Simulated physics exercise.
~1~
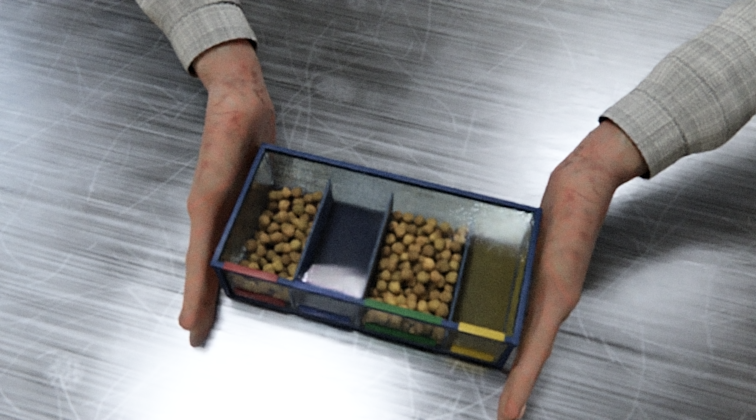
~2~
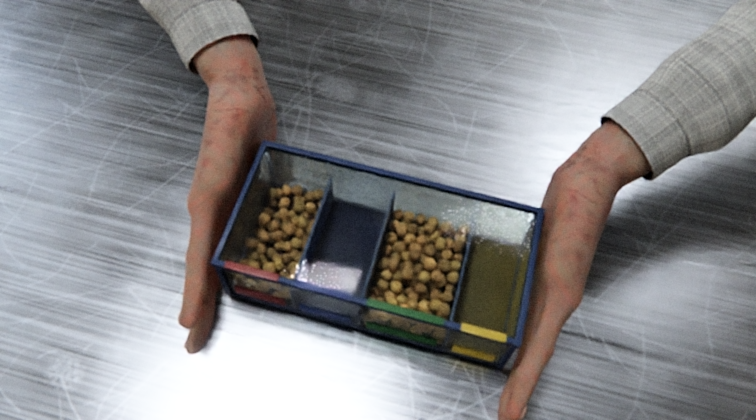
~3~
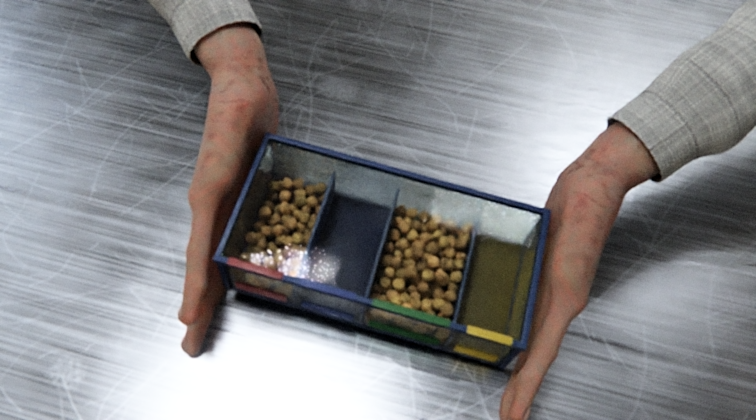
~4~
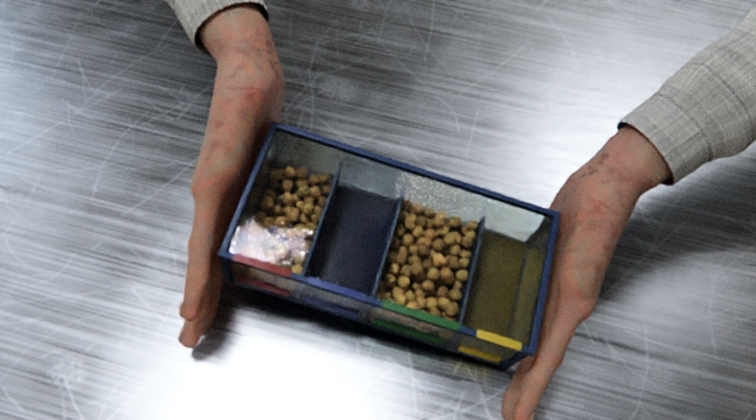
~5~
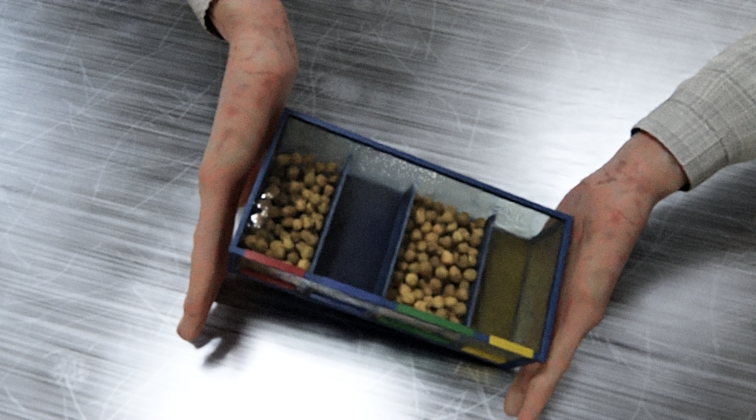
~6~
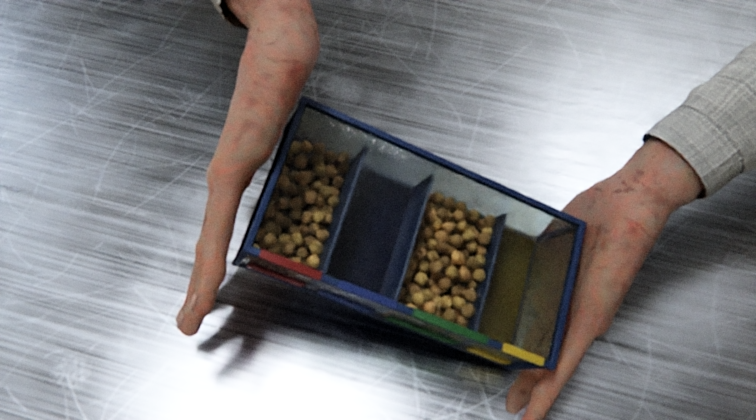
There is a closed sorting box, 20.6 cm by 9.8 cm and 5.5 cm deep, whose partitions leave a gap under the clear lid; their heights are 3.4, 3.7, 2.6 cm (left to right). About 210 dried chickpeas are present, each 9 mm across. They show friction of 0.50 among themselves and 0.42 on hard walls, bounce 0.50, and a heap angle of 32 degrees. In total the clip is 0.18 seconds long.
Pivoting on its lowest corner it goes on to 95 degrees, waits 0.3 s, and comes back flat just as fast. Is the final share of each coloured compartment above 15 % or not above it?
Red - not above; blue - not above; green - above; yellow - above.
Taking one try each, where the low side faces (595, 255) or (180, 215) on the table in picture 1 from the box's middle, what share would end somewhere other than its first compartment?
That would be close to 70 per cent, then close to 30 per cent.
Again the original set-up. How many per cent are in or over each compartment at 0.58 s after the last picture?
Per cent by colour: Red 10; blue 10; green 35; yellow 45.
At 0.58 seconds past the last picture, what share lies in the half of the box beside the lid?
60 %.
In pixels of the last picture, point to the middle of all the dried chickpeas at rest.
Once everything settles, the centre is around (467, 313).
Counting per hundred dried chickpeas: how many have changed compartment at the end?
Estimate: Some 80 %.
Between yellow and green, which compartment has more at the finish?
It's the yellow one that holds more.
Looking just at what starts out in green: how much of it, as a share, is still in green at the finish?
About 30 per cent.
Then, 0.58 s after the last picture, tilt 95 degrees; red 10 %, blue 10 %, green 35 %, yellow 45 %.
Then, 0.98 s after the last picture, tilt 53 degrees; red 5 %, blue 10 %, green 25 %, yellow 60 %.
Then, 1.45 s after the last picture, tilt 0 degrees; red 5 %, blue 10 %, green 30 %, yellow 55 %.
In the end, red 5 %, blue 10 %, green 30 %, yellow 55 %.
